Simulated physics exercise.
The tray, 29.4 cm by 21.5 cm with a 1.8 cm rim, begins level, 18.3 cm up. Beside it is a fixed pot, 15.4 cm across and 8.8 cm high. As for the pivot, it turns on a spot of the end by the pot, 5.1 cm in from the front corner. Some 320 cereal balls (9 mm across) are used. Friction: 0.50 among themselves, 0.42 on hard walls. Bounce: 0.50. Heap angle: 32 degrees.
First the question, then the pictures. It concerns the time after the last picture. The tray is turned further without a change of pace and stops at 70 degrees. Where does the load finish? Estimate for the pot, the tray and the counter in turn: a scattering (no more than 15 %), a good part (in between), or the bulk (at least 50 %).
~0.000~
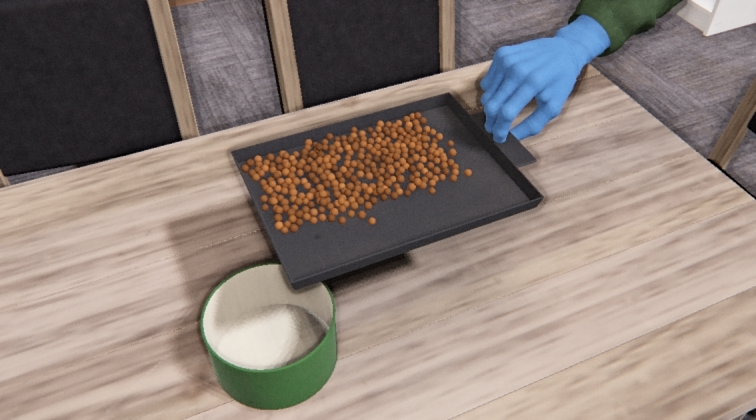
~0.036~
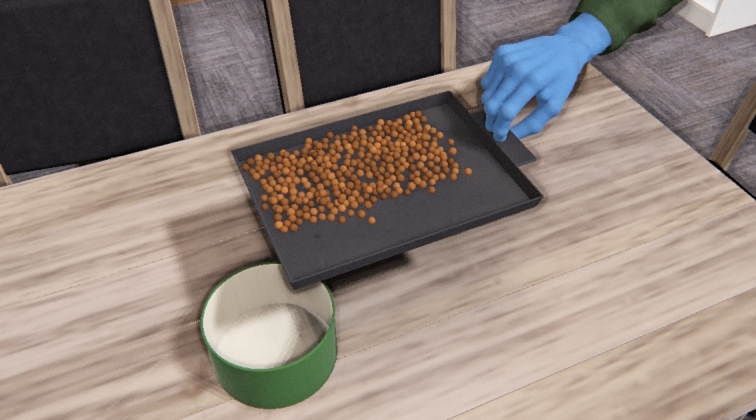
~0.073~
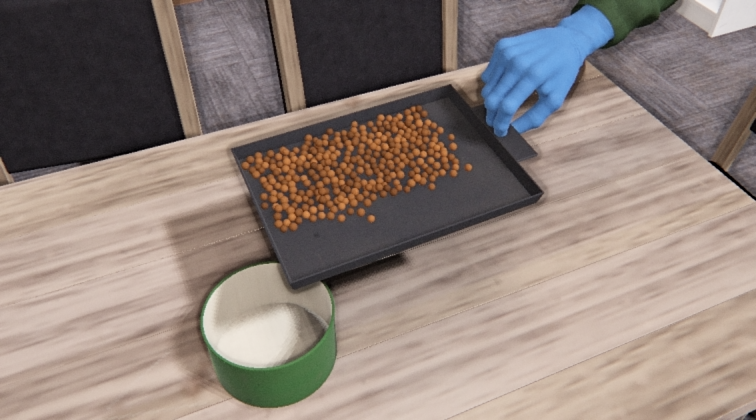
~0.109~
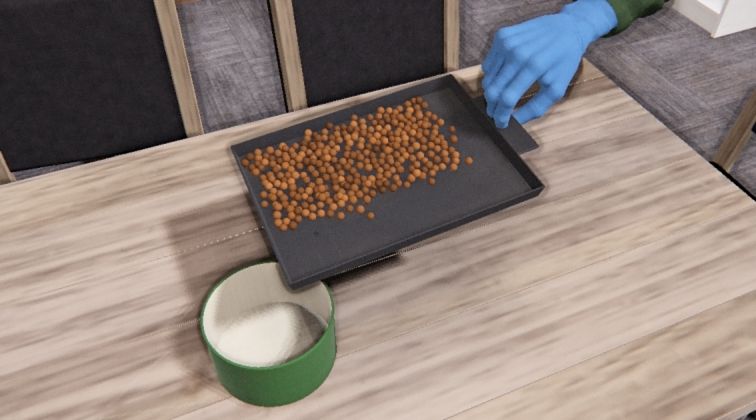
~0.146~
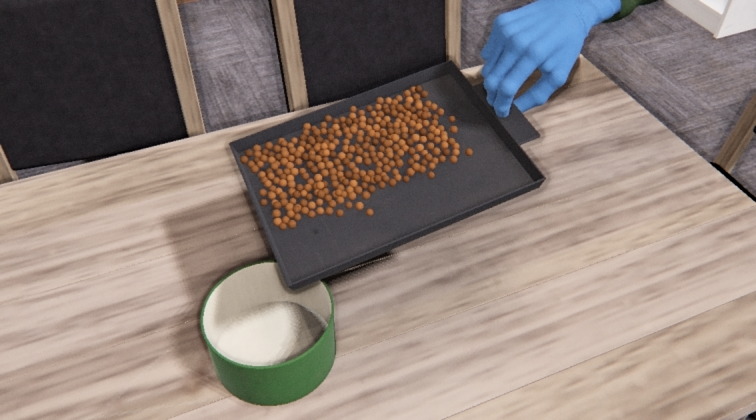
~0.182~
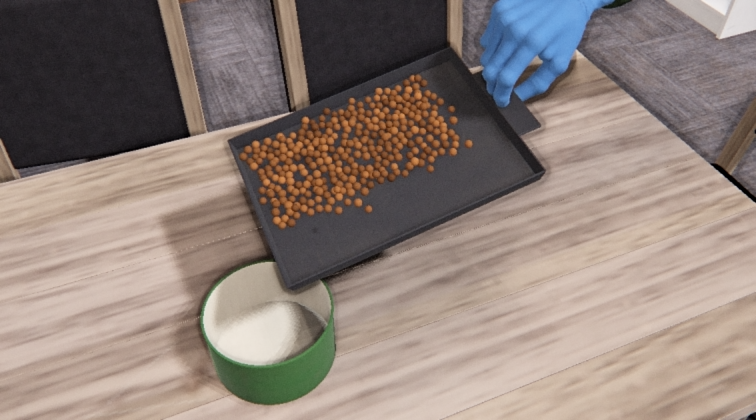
Estimate - pot: A good part, tray: A good part, counter: A good part.
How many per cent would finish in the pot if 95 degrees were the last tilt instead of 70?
Around 65 in a hundred.
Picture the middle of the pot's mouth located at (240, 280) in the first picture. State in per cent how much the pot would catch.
It would come to around 5 percent.
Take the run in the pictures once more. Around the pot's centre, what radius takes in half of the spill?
I'd say around 18 centimetres.
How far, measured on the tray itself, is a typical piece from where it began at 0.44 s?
Around 3 centimetres.
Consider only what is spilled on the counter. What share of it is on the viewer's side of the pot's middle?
Some 100 per cent.
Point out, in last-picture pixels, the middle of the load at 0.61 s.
Expected load position: Near (288, 207).
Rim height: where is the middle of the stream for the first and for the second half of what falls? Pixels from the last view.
It passes about (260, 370) first and (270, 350) afterwards.
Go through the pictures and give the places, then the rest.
In the first picture, tray tilt 0 degrees, front corners at (294, 279) and (539, 196); middle of the pieces at (351, 171); pot at (269, 313).
In the second picture, tray tilt 1 degrees, front corners at (293, 278) and (538, 195); middle of the pieces at (351, 170).
In the third picture, tray tilt 2 degrees, front corners at (292, 279) and (539, 191); middle of the pieces at (351, 167).
In the fourth picture, tray tilt 6 degrees, front corners at (291, 280) and (540, 185), lowest corner left front; middle of the pieces at (350, 162).
In the fifth picture, tray tilt 10 degrees, front corners at (290, 281) and (540, 177), lowest corner left front; middle of the pieces at (349, 156).
In the sixth picture, tray tilt 14 degrees, front corners at (290, 283) and (541, 170), lowest corner left front; middle of the pieces at (348, 151); pot at (268, 310). Its pace works out near 110 degrees a second.
Then, at 0.44 s, tilt 42 degrees; the tray holds 100 %, the pot 0 %.
After 0.61 s, tilt 61 degrees; the tray holds 100 %, the pot 0 %.
After 0.90 s, tilt 70 degrees; the tray holds 50 %, the pot 20 %.
By 2.1 s all is still; pot 35 %, tray 35 %, counter 30 %.
